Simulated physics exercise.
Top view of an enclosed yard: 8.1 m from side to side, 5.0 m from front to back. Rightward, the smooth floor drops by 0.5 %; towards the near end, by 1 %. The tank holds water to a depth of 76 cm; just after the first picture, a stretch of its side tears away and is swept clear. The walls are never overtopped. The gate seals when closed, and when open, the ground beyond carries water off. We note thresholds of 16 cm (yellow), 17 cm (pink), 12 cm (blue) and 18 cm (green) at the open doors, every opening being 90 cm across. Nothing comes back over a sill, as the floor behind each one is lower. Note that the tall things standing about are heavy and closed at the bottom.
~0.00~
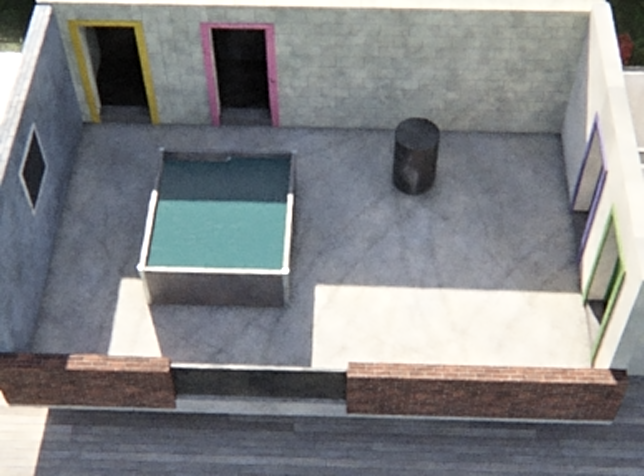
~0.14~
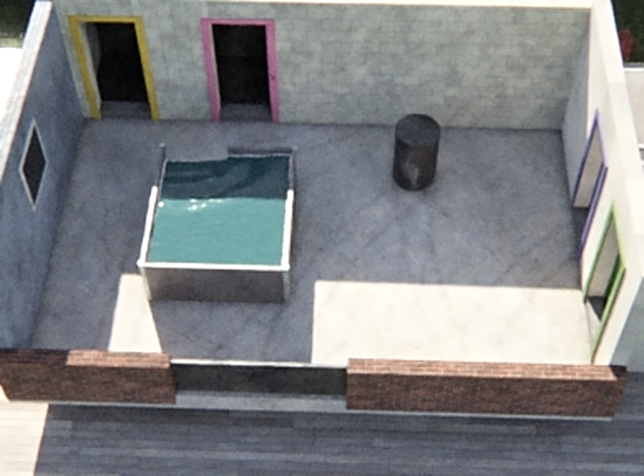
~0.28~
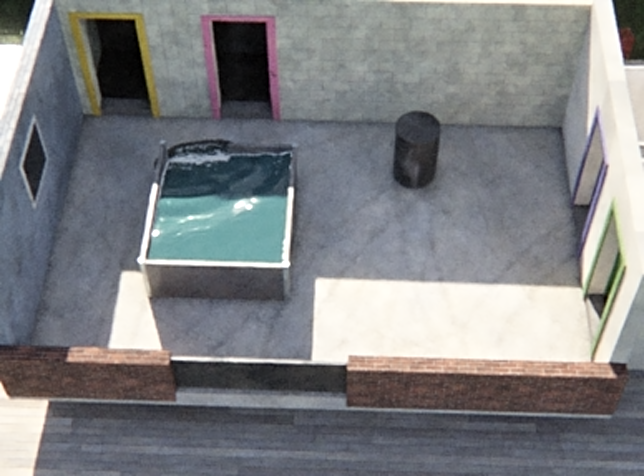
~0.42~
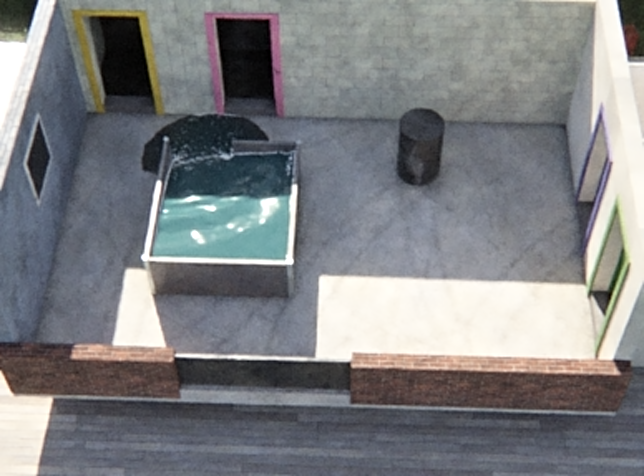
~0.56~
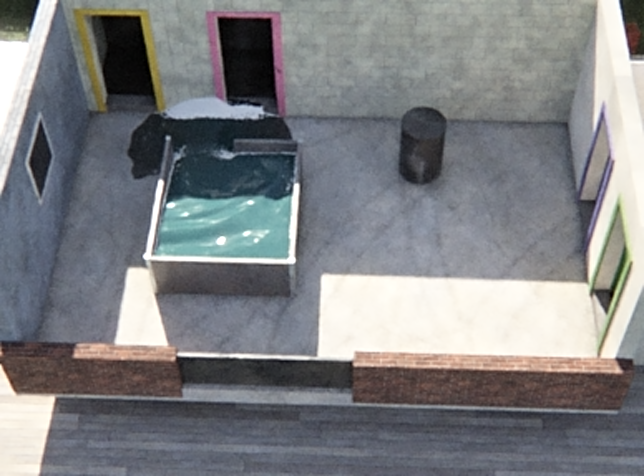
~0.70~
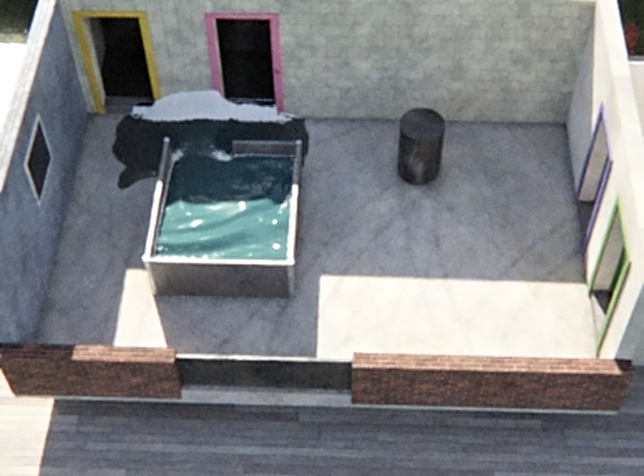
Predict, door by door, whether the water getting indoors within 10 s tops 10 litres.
As I see it, the yellow door lets in more than the limit; the pink door lets in more than the limit; the blue door lets in less than the limit; the green door lets in less than the limit.
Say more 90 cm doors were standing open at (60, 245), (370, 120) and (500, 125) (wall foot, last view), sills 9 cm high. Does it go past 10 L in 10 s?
Note, doorways in listed order: Stays short, stays short, stays short.
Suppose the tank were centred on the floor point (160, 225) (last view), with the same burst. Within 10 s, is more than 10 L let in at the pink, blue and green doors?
With respect to that limit, pink ends up inside it, blue ends up inside it, green ends up inside it.
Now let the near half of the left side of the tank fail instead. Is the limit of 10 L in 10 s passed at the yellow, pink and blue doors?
Then it goes yellow too high, pink fine, blue fine.
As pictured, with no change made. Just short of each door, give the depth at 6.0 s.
In centimetres - yellow: 17, pink: 15, blue: 4, green: 4.
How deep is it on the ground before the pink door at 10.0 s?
Depth: Approx. 8.5 cm.
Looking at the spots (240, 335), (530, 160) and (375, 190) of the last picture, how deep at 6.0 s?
Roughly 4, 5, 4 cm.
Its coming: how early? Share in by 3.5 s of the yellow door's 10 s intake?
I'd say close to 70 percent.
After 1.4 s water covers 15 % of the floor and is deepest (54 cm) near (87, 120); yellow door 26 cm at the sill, 4 L in, pink door 34 cm at the sill, 50 L in, blue door not reached, green door not reached.
After 2.2 s water covers 30 % of the floor and is deepest (45 cm) near (87, 120); yellow door 30 cm at the sill, 33 L in, pink door 33 cm at the sill, 132 L in, blue door not reached, green door not reached.
After 3.5 s water covers 55 % of the floor and is deepest (30 cm) near (204, 123); yellow door 24 cm at the sill, 80 L in, pink door 24 cm at the sill, 198 L in, blue door not reached, green door not reached.
After 6.0 s water covers 90 % of the floor and is deepest (20 cm) near (96, 128); yellow door 17 cm at the sill, 114 L in, pink door 15 cm at the sill, 228 L in, blue door 4 cm at the sill, 0 L in, green door 4 cm at the sill, 0 L in.
After 10.0 s water covers 95 % of the floor and is deepest (16 cm) near (590, 387); yellow door 10 cm at the sill, 116 L in, pink door 9 cm at the sill, 229 L in, blue door 11 cm at the sill, 0 L in, green door 14 cm at the sill, 0 L in.
